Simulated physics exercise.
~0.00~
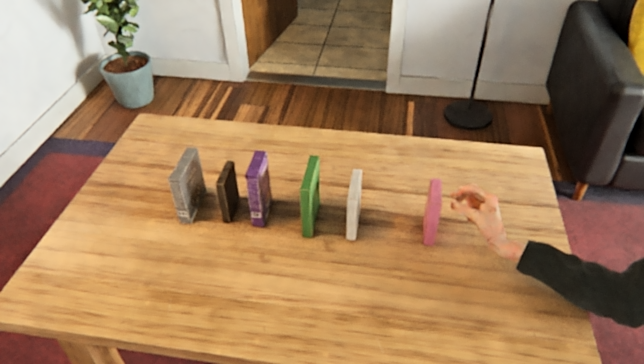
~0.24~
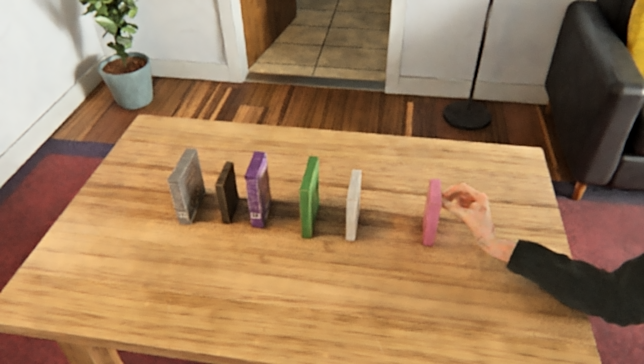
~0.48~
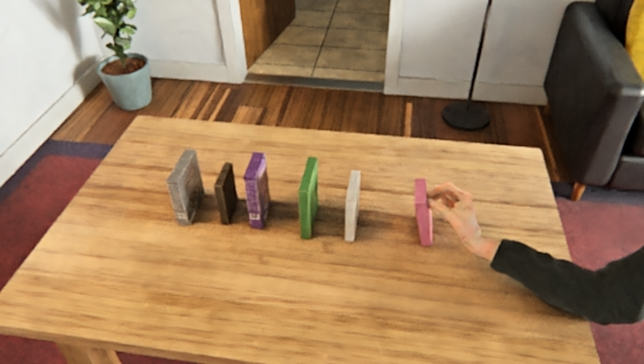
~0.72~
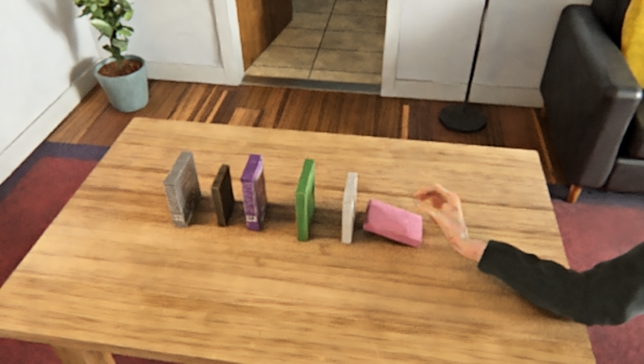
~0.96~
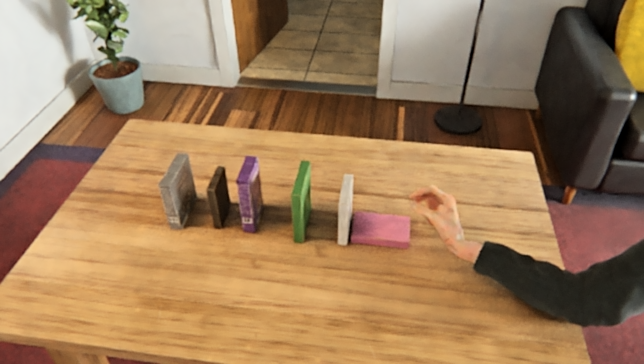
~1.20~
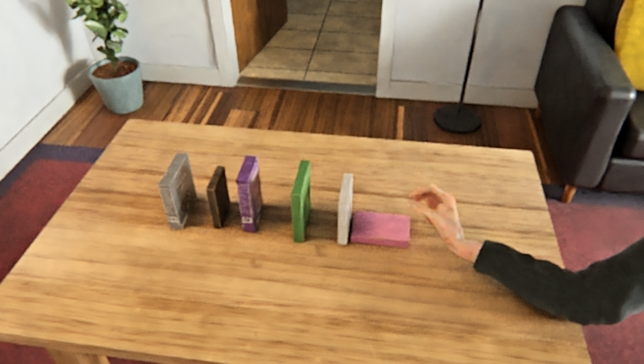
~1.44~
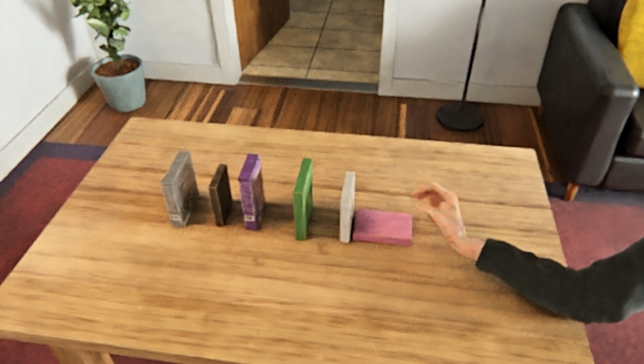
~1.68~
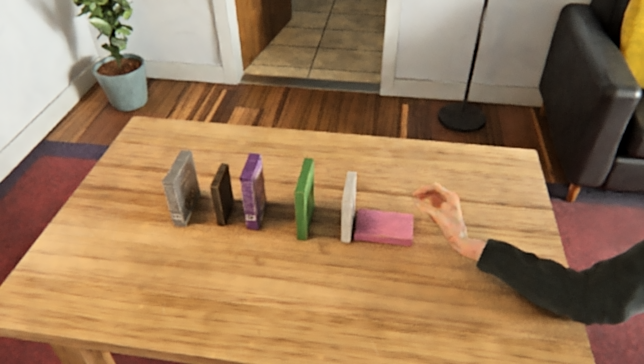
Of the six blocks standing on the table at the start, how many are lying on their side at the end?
Only one, the pink block, is lying on its side at the end.
